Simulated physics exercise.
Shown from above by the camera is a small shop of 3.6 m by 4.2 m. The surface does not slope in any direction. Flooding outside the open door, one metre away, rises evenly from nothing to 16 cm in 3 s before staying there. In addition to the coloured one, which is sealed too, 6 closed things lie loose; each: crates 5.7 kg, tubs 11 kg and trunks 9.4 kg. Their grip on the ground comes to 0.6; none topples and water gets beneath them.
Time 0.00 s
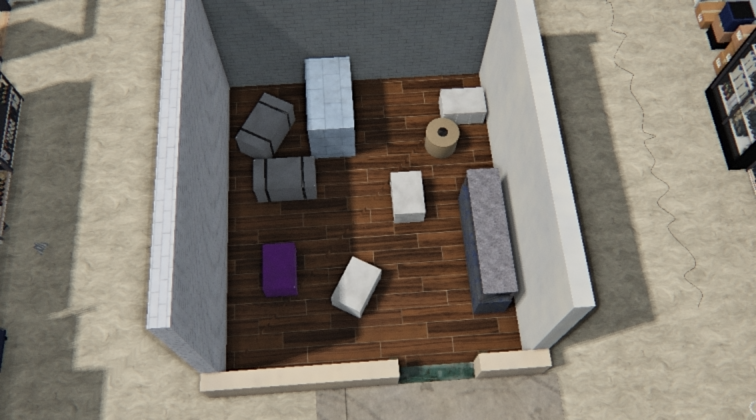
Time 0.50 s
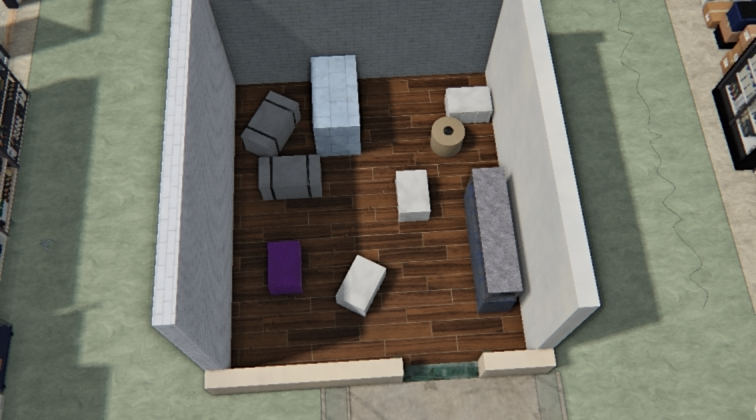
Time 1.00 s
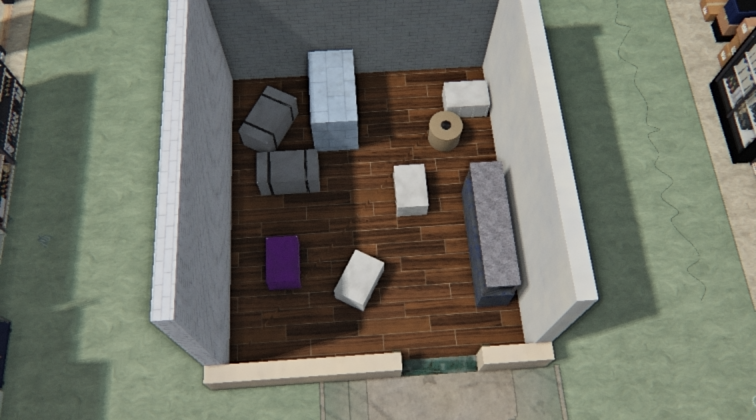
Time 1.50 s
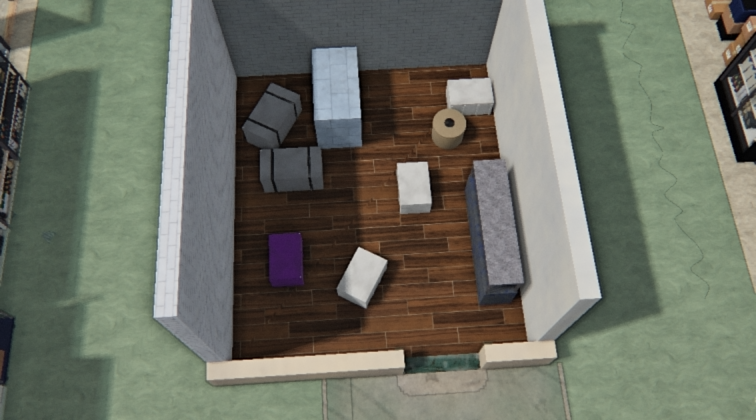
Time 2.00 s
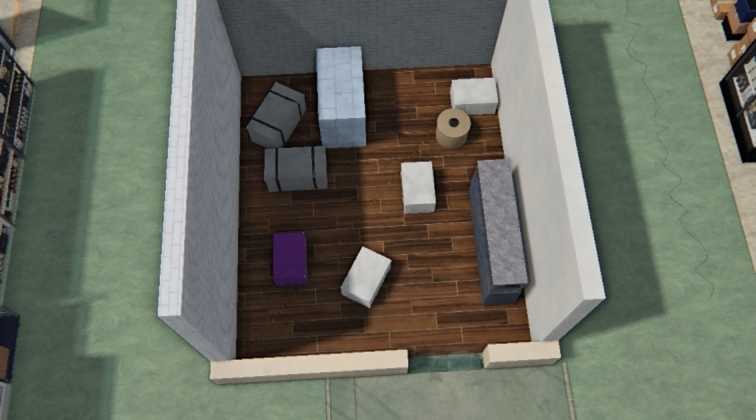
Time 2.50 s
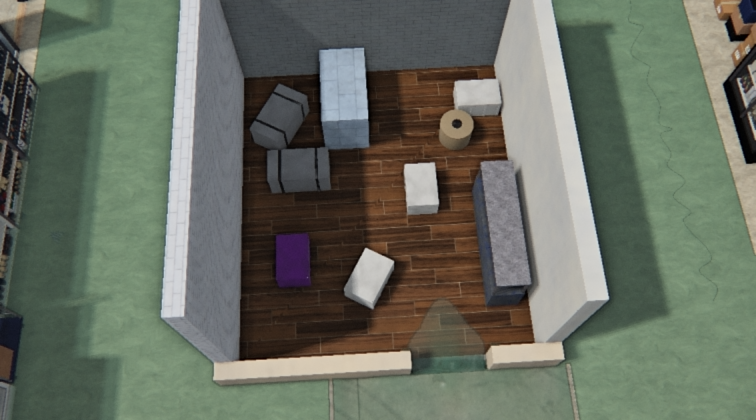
In a small shop with a wooden floor, seen from above, a purple crate and the other loose things stayed still while the ground outside turned green and a little water slipped through the doorway.
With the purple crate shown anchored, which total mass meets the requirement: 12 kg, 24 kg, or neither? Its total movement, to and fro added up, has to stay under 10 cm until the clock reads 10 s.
The answer is 12 kg already.
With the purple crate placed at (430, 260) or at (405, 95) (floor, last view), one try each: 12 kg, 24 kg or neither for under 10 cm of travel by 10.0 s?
Taking the two spots in turn, only the heavier keeps it, then only the heavier keeps it.
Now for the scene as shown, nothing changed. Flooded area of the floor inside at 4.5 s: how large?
5.5 m2.
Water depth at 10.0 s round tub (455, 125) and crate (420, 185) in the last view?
About 9 and 8 cm.
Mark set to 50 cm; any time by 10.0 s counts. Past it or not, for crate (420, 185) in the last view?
I'd say it goes further.
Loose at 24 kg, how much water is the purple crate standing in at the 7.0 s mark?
Close to 2 cm deep.
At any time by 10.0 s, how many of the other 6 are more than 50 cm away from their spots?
I get 2.
After 3.5 s the purple crate would be 0 cm from its start with 12 kg and 0 cm from its start with 24 kg; 0 cm of water round it then.
After 4.5 s the purple crate would be 0 cm from its start with 12 kg and 0 cm from its start with 24 kg; 0 cm of water round it then.
After 7.0 s the purple crate would be 0 cm from its start with 12 kg and 0 cm from its start with 24 kg; 2 cm of water round it then.
After 10.0 s the purple crate would be 0 cm from its start with 12 kg and 0 cm from its start with 24 kg; 2 cm of water round it then.
